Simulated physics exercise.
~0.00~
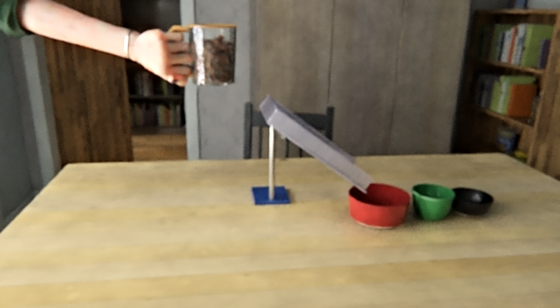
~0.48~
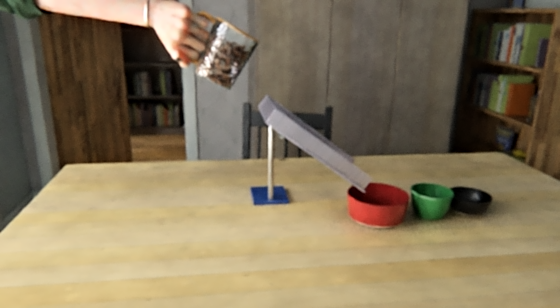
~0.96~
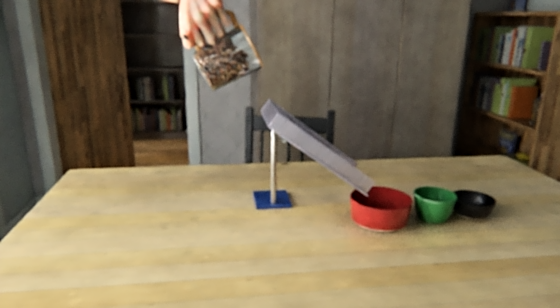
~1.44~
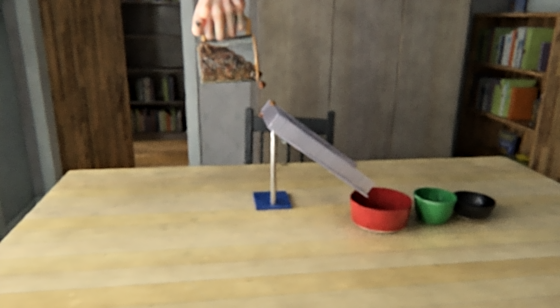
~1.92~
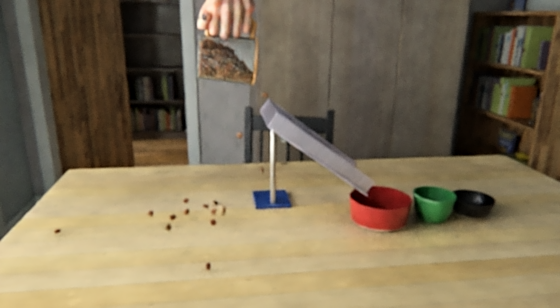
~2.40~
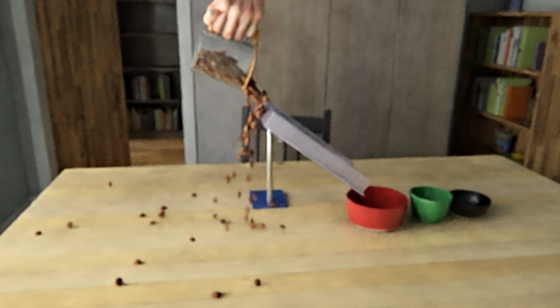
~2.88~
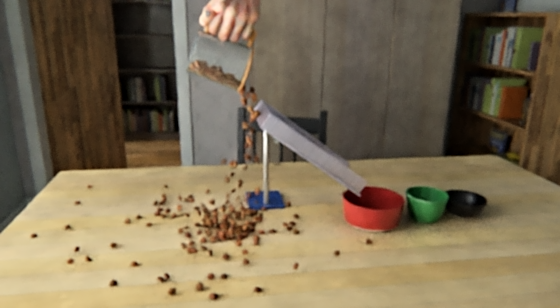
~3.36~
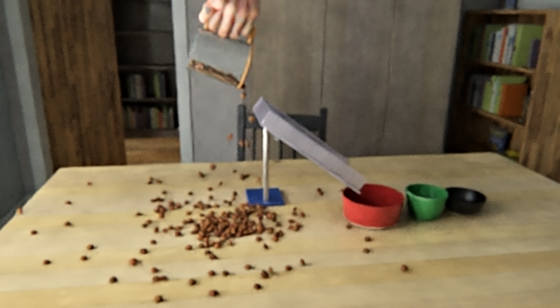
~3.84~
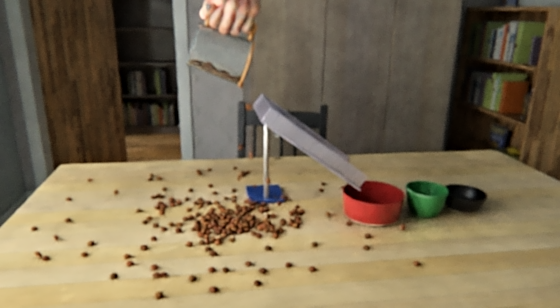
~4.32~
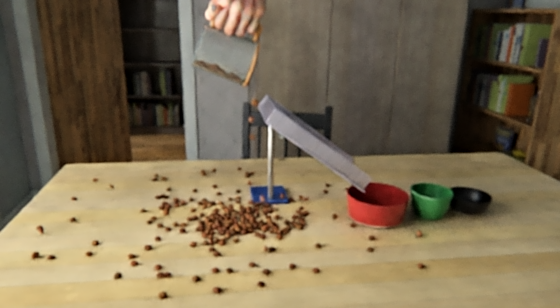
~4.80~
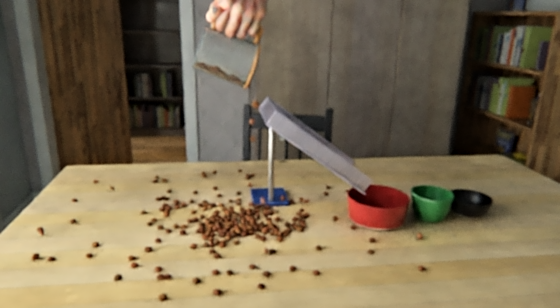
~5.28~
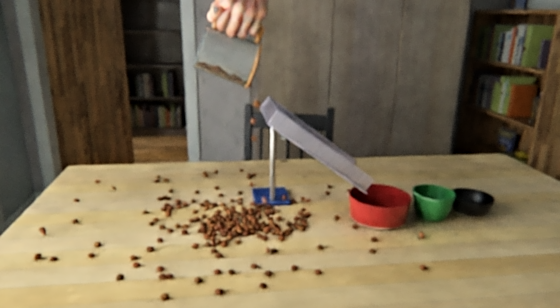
A hand tipped a clear cup of brown kibble above a sloping grey chute, but the pieces spilled past its upper end onto the wooden table, leaving most scattered and heaped around the blue base, away from the red, green and black bowls.
